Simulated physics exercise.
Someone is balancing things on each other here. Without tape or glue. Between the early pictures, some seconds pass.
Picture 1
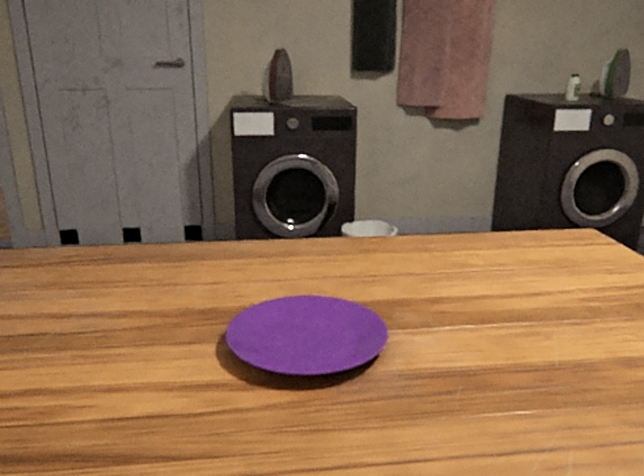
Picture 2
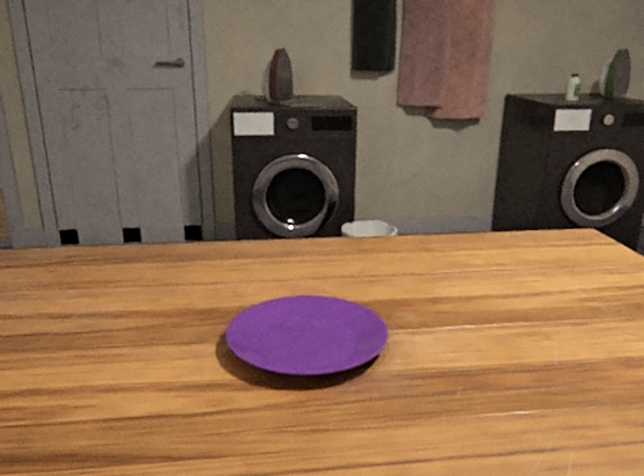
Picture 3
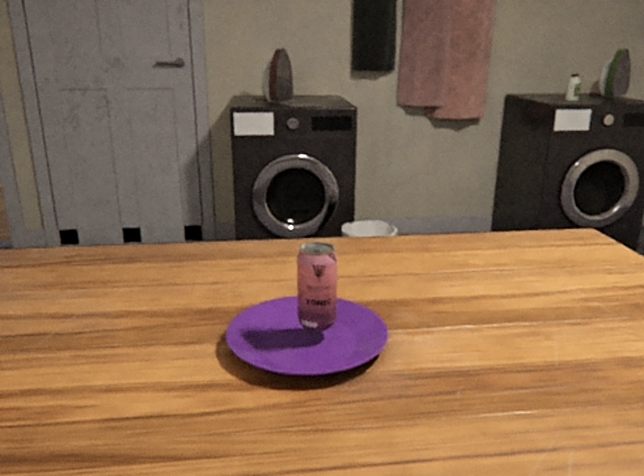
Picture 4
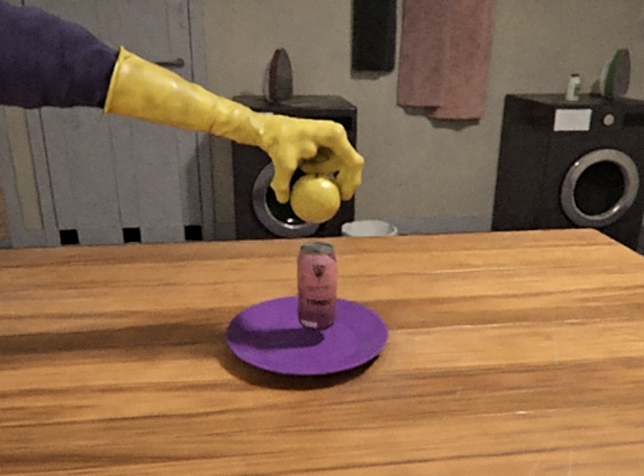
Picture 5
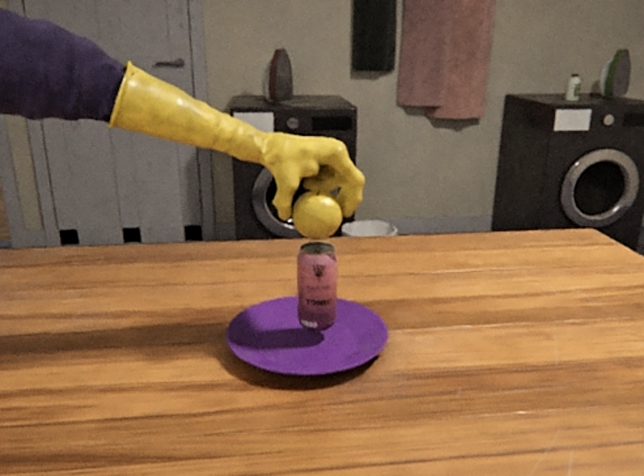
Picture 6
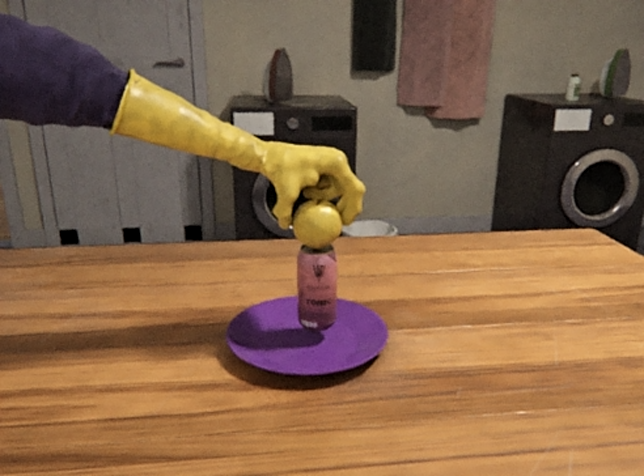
The clip opens on a purple plate alone on a wooden table, with two dark washing machines behind it. A pink can then appears upright on the plate. A yellow-gloved hand reaches in from the left holding a yellow apple above the can and lowers it a short way onto the can's top.
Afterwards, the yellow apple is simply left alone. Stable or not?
Stable.
Then, 0.50 s past the last view, nothing moves.
Then, 1.20 s past the last view, yellow apple resting near (317, 225).
Finally, all 3 still in place. Final places as the last picture's camera would see them, yellow apple near (317, 225). The pile stays up.
